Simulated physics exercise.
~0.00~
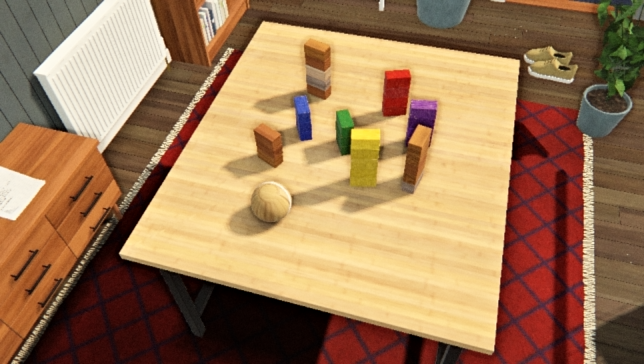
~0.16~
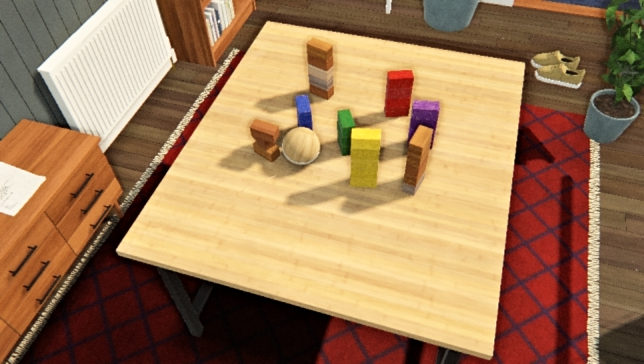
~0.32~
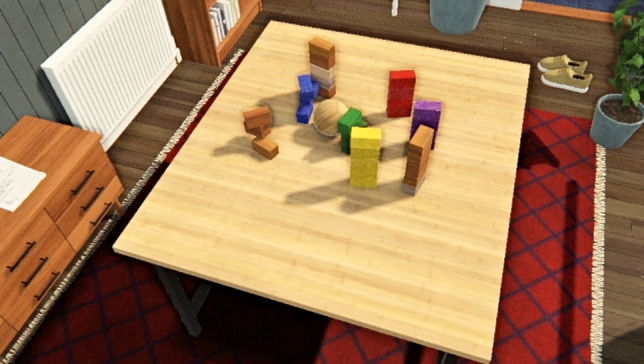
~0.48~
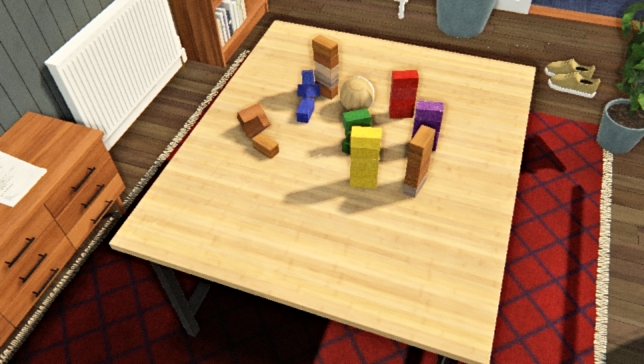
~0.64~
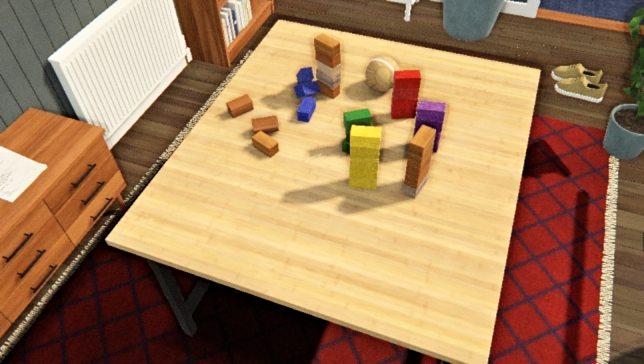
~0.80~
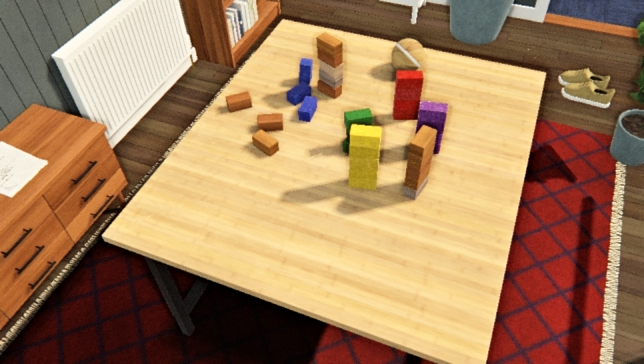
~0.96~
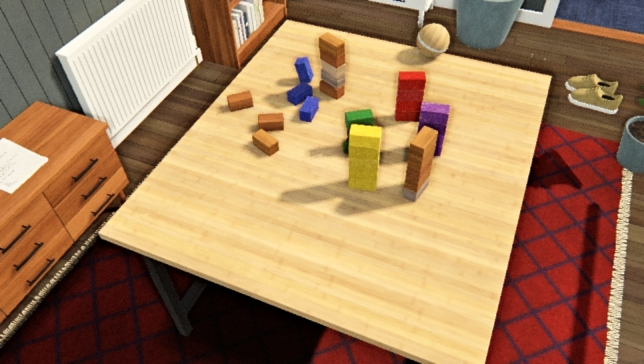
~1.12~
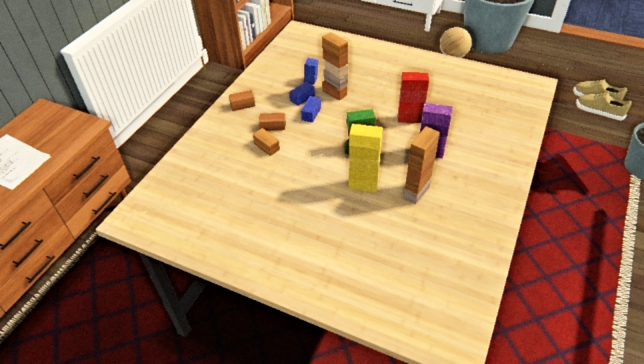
The clip opens on a pale wooden table scattered with block towers of differing heights, while a wooden ball rolls away from the near left side. It strikes a short brown pile on the left, knocking its pieces askew, then runs on between the blue and green towers. The brown blocks topple onto the tabletop, and the blue tower leans and breaks apart behind the ball. Passing between the tall brown tower and the red one, the ball rolls off the far edge. The purple, red and yellow towers still stand, with brown and blue blocks lying scattered at left.
